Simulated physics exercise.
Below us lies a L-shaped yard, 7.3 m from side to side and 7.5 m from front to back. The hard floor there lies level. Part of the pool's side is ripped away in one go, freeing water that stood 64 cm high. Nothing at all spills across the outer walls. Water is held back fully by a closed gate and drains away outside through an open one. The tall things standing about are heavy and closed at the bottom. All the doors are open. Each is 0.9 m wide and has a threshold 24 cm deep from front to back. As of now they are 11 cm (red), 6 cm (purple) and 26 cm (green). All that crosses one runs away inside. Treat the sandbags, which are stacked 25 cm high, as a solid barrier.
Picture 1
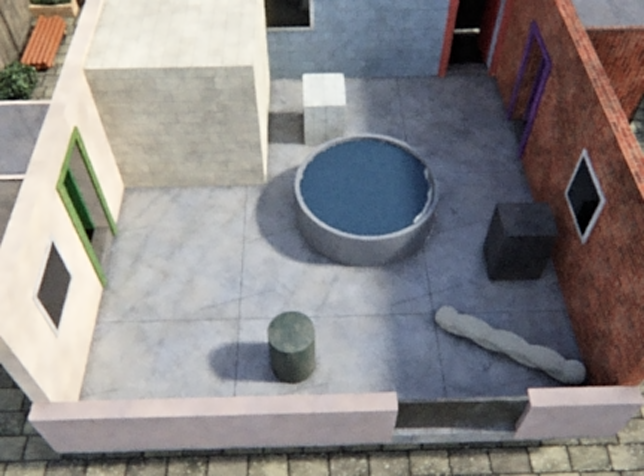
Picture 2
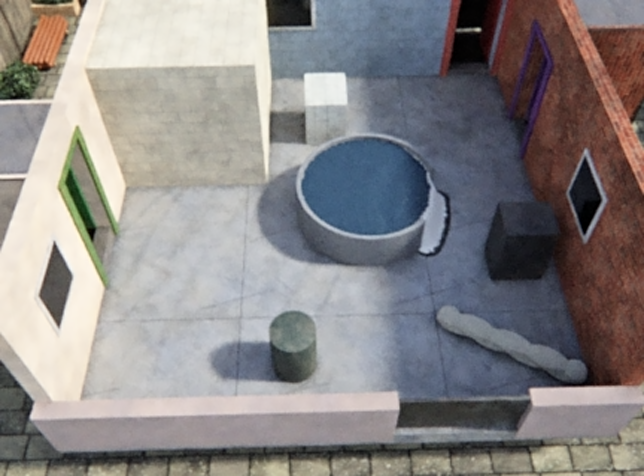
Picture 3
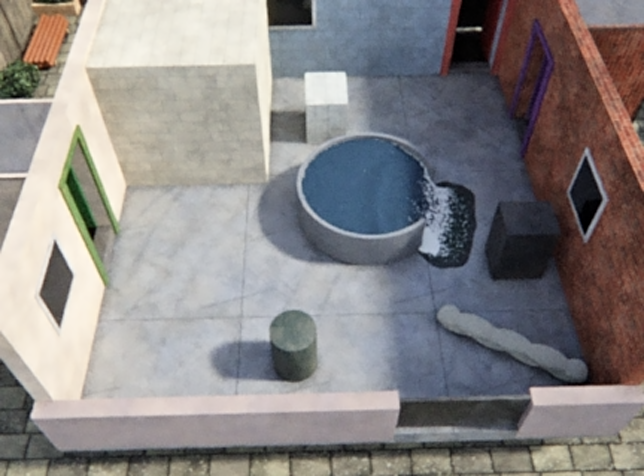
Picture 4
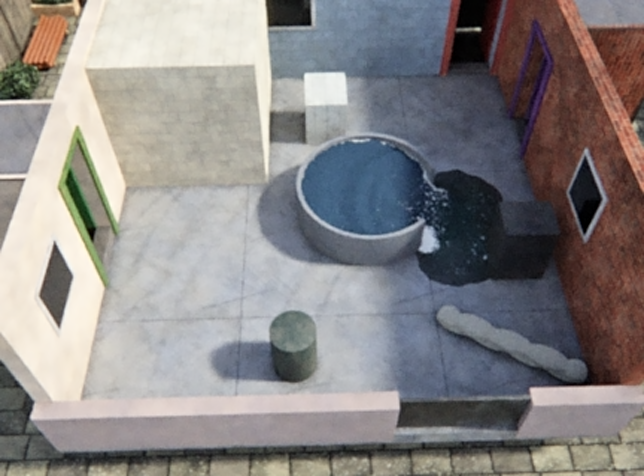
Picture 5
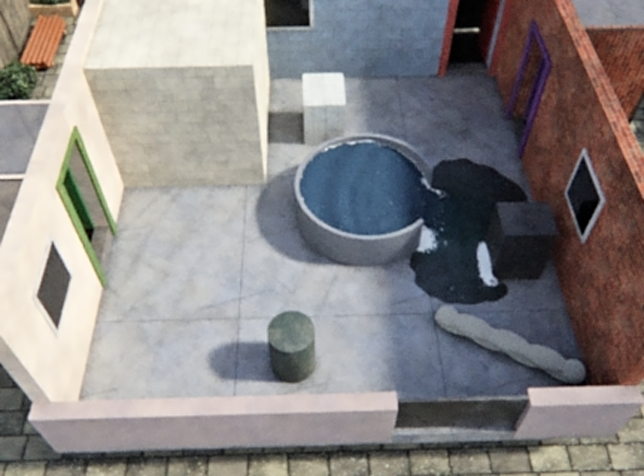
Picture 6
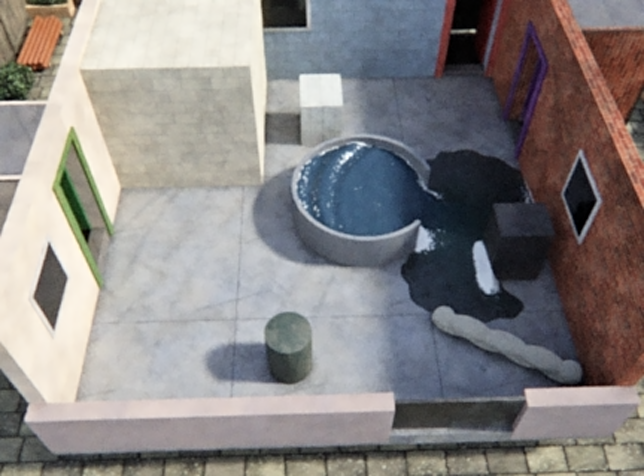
In a walled courtyard with a pale left wall and a brick right wall, a round pool sits full and still until its right side gives way. Water pours through the gap onto the grey floor, spreading in a dark, widening patch around a dark block and reaching the lumpy pale barrier, while ripples cross the pool.
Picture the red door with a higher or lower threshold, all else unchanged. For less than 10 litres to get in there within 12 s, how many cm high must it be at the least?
Roughly 19 cm.
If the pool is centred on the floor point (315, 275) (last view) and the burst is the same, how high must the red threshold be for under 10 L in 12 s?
I'd put it at close to 14.0 cm.
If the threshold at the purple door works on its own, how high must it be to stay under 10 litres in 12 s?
At the purple door it takes roughly 8.0 centimetres.
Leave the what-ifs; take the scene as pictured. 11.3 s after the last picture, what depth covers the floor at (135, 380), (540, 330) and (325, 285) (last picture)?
Respectively 6 cm, 6 cm and 4 cm.
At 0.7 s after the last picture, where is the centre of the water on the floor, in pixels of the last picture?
About (404, 219).
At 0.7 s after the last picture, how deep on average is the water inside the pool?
Around 42 cm on average.
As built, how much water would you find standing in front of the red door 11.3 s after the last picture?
A ruler would read roughly 8.0 cm.
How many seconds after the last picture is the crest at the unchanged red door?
Roughly at 2.6 s.
Then, 0.7 s after the last picture water covers 15 % of the floor, deepest (48 cm) near (537, 240); it has not reached the red door.
Then, 2.3 s after the last picture water covers 35 % of the floor, deepest (32 cm) near (575, 366); 22 cm at the red door, 15 litres in over its 11 cm threshold.
Then, 11.3 s after the last picture water covers 95 % of the floor, deepest (10 cm) near (274, 94); 8 cm at the red door, 110 litres in over its 11 cm threshold.
At the red door as built, the water peaked near 22 cm, 2.5 s after the last picture.
Run again over the same 12 s with other heights there, 27 litres in over 16.5 cm, 2 litres over 22.5 cm. The limit of 10 litres is kept from about 19 cm up.
